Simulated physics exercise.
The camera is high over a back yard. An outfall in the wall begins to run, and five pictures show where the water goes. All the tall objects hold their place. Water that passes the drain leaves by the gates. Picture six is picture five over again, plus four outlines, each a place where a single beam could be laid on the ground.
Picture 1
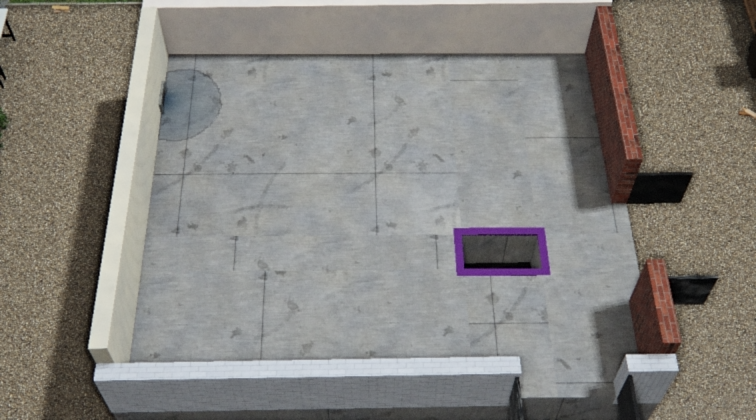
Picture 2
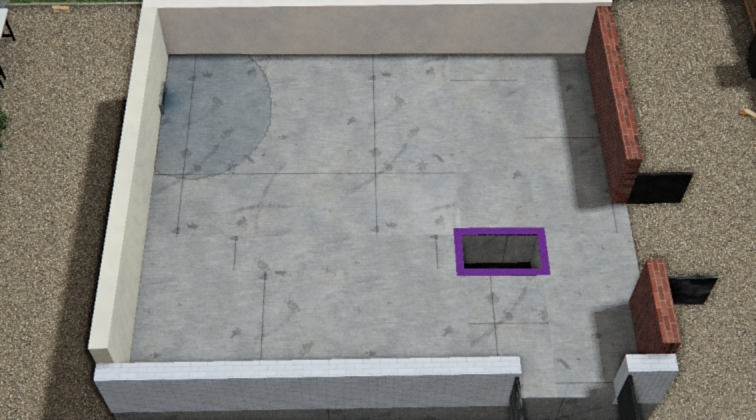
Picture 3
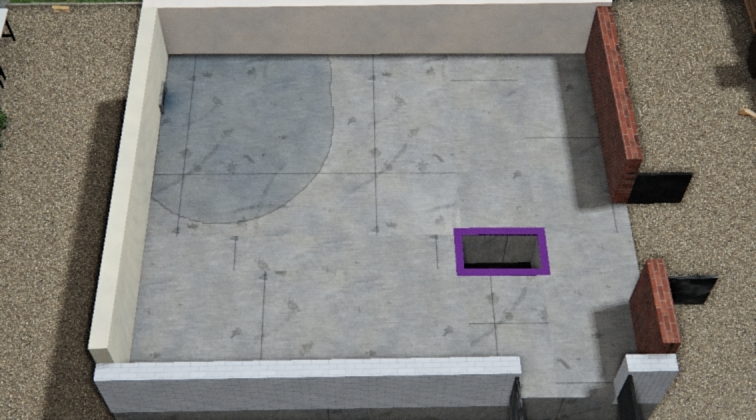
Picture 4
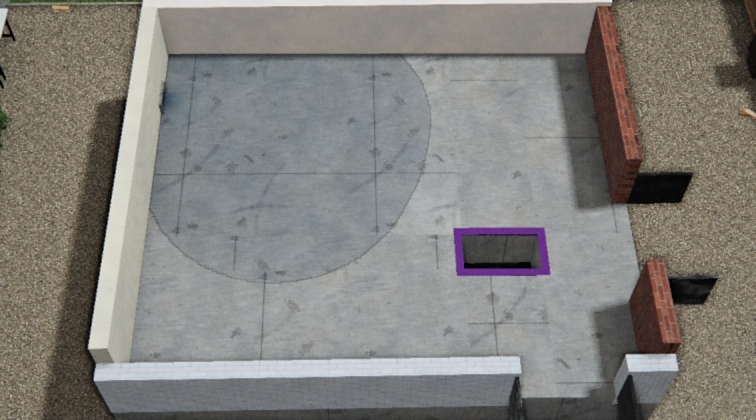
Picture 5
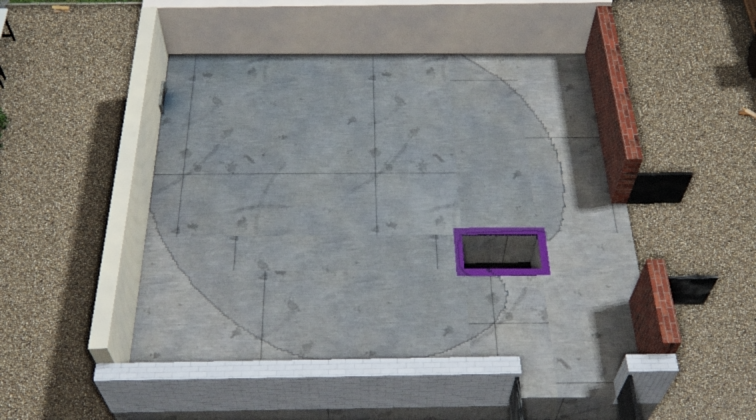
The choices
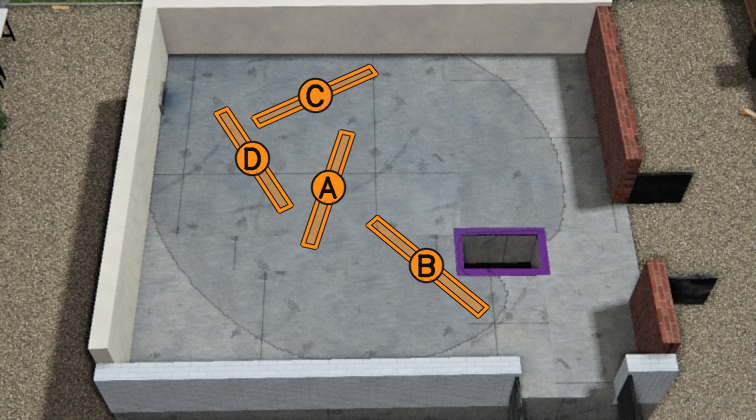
Walled back yard from above, a dark wet patch spreading from the upper left across grey paving and around a purple-rimmed drain.
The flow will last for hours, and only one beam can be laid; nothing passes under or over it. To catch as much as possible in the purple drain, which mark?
B beats the others.
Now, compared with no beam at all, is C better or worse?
It is worse.
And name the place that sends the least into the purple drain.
A it is.
On the marked copy, A from (309, 246) to (347, 133); B from (372, 221) to (482, 311); C from (256, 121) to (372, 70); D from (221, 111) to (285, 208).
With A, about 12 % of the stream goes into the purple drain, about 88 % out by the gates.
With B, about 26 % of the stream goes into the purple drain, about 74 % out by the gates.
With C, about 18 % of the stream goes into the purple drain, about 82 % out by the gates.
With D, about 19 % of the stream goes into the purple drain, about 81 % out by the gates.
